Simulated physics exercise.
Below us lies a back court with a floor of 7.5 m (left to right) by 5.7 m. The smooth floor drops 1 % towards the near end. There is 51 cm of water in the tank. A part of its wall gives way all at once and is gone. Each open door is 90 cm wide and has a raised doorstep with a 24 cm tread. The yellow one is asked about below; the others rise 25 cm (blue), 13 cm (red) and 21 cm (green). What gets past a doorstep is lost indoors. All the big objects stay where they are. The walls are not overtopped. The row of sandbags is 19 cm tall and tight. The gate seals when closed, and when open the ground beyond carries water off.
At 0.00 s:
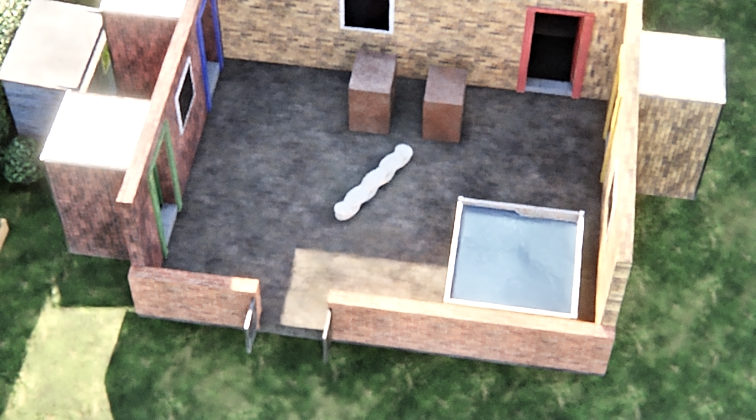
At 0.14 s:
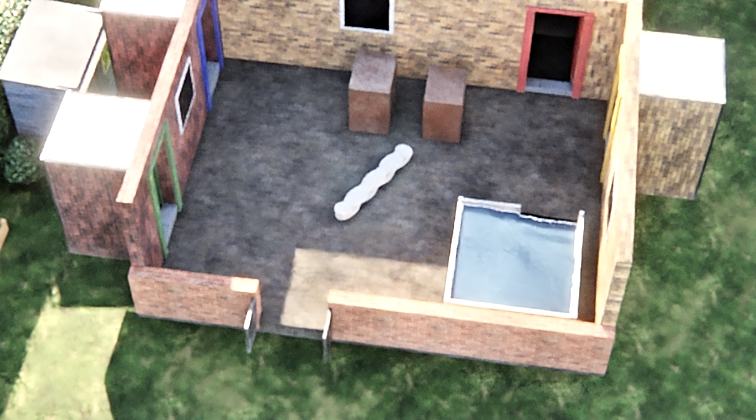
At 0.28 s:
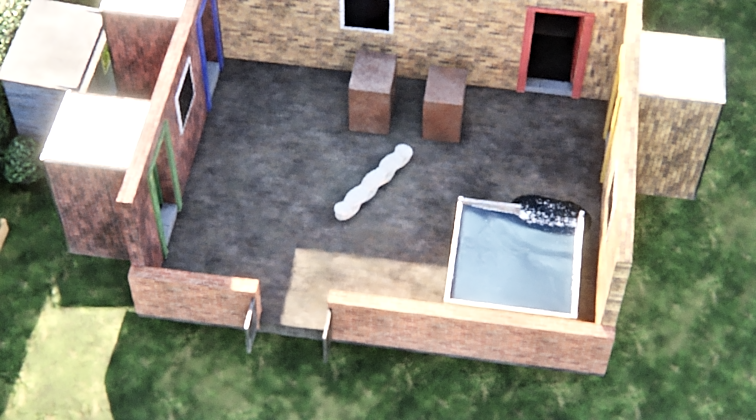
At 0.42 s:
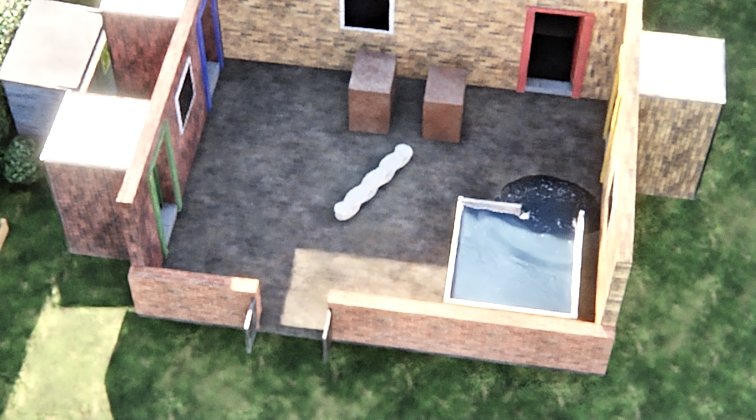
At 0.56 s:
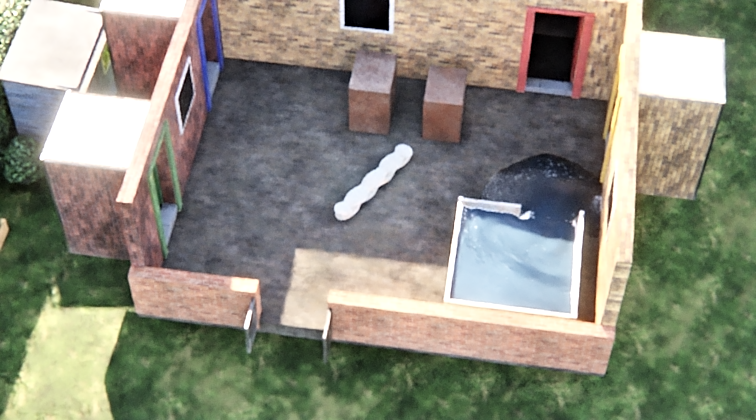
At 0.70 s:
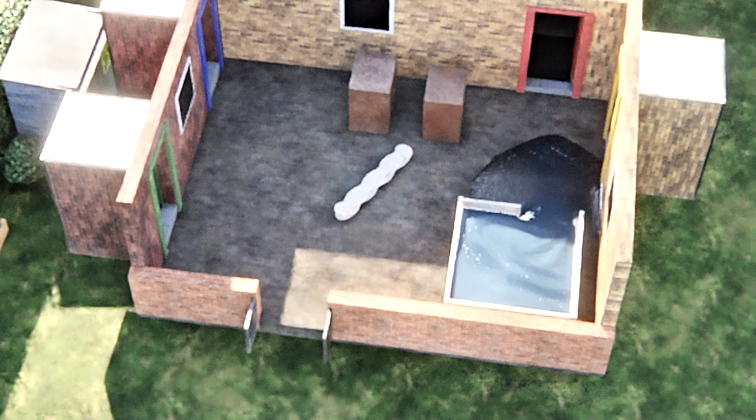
Water pours through a gap in the far side of a pale-rimmed square tank in a roofless brick courtyard, seen from high above by a still camera. Two brown blocks and a white, lumpy bar stand on the dark floor among blue, green, red and yellow doorways, with grass outside. Part of the tank wall vanishes, the surface ripples, and a dark, glossy pool spreads backward and sideways across the right-hand floor.
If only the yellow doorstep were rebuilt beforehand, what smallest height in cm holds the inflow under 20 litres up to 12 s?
Close to 12 cm is just enough.
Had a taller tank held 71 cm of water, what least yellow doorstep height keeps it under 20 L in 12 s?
About 17 cm.
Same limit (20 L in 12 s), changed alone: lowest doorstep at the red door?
About 21 cm at red.
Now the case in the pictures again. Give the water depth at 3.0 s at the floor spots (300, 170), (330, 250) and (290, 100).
In that order: 0, 0 and 0 cm.
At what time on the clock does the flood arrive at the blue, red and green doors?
Arrival: Blue 5.0 s, red 1.1 s, green 7.0 s.
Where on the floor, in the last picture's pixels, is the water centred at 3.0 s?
Near (523, 216).
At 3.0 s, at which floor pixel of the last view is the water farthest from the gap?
At about (369, 77).
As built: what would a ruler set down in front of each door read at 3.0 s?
Depths in cm: Blue 0, yellow 12, red 26, green 0.
After 1.4 s water covers 20 % of the floor, deepest (28 cm) near (554, 226); 14 cm at the yellow door, 0 litres in over its 24 cm doorstep.
After 3.0 s water covers 25 % of the floor, deepest (28 cm) near (582, 116); 12 cm at the yellow door, 0 litres in over its 24 cm doorstep.
After 12.0 s water covers 90 % of the floor, deepest (10 cm) near (587, 352); 7 cm at the yellow door, 0 litres in over its 24 cm doorstep.
At the yellow door as built, the water arrived by 0.8 s and peaked near 16 cm at 4.8 s.
With a doorstep of 9.5 cm, 44 litres would have come in within the 12 s; with 13 cm, 11 litres. So under 20 litres takes about 12 cm.
